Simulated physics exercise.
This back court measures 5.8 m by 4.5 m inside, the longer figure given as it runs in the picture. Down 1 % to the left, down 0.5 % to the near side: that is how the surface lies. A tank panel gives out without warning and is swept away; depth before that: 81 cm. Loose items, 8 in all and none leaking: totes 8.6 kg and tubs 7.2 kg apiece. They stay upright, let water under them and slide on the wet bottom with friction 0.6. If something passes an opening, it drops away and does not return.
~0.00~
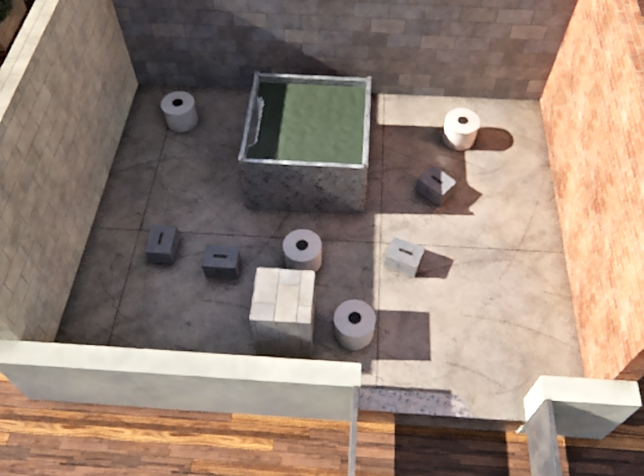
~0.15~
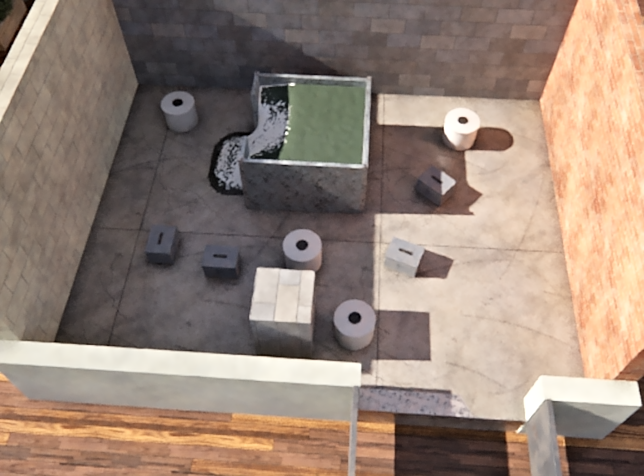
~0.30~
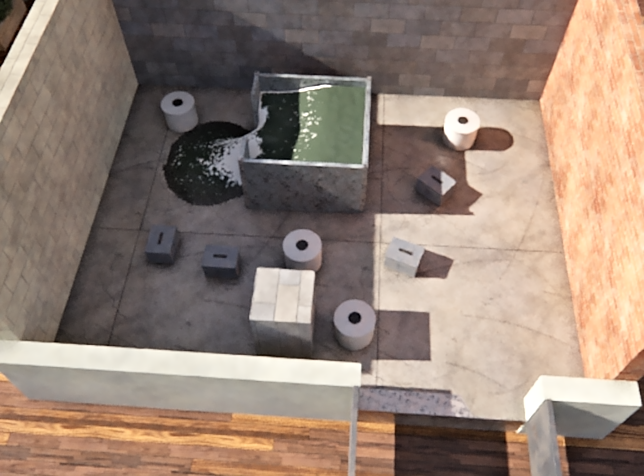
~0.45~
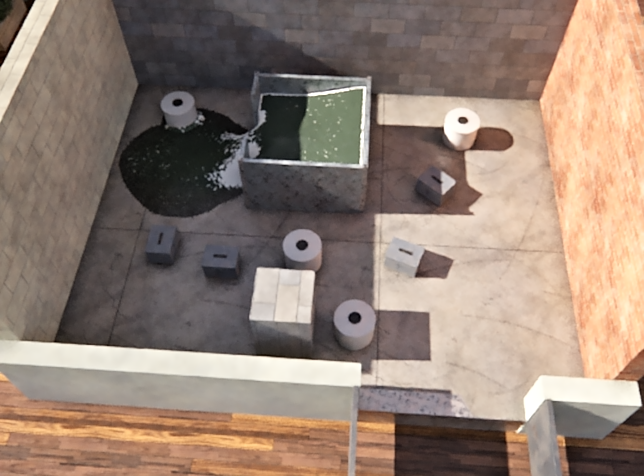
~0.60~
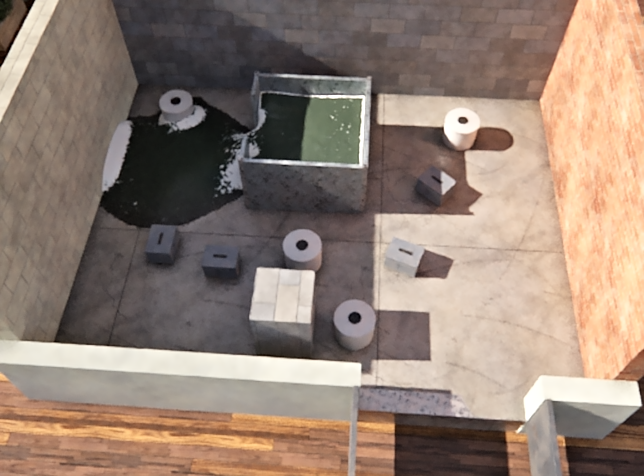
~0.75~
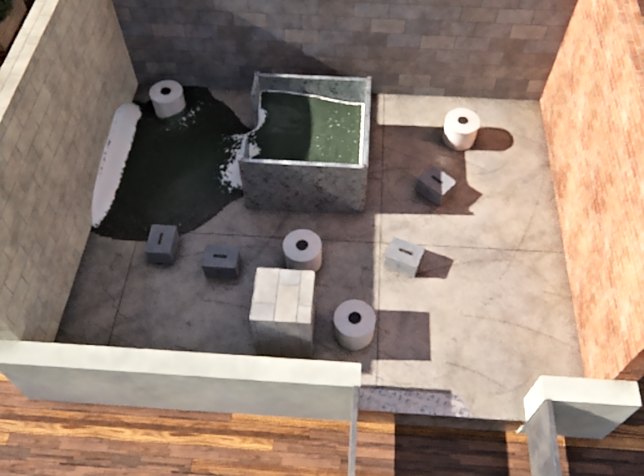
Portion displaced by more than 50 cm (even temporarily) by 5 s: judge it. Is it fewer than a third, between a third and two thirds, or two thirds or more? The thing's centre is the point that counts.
The count shifted never gets to a third.
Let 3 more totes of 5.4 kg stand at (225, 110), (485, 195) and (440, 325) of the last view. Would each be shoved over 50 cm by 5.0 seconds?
Order as listed: Beyond half a metre / inside half a metre / inside half a metre.
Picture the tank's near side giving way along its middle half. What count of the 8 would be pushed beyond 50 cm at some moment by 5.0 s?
4.
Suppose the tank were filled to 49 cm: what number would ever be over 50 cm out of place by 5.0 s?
That would make 1 of them.
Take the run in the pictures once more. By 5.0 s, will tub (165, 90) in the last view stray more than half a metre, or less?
Well, that one comes out beyond the limit.
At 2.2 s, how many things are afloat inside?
I count 1.
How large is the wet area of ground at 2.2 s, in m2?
I'd estimate close to 10.0 m2.
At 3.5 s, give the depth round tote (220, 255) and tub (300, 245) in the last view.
I'd estimate 2 cm for the first and 1 cm for the second.
After 1.1 s 1 of 8 are over 50 cm from their spots; 1 afloat.
After 2.2 s 0 of 8 are over 50 cm from their spots; 1 afloat.
After 3.5 s 1 of 8 are over 50 cm from their spots; 1 afloat.
After 5.0 s 1 of 8 are over 50 cm from their spots, and 1 have been at some point; 1 afloat.
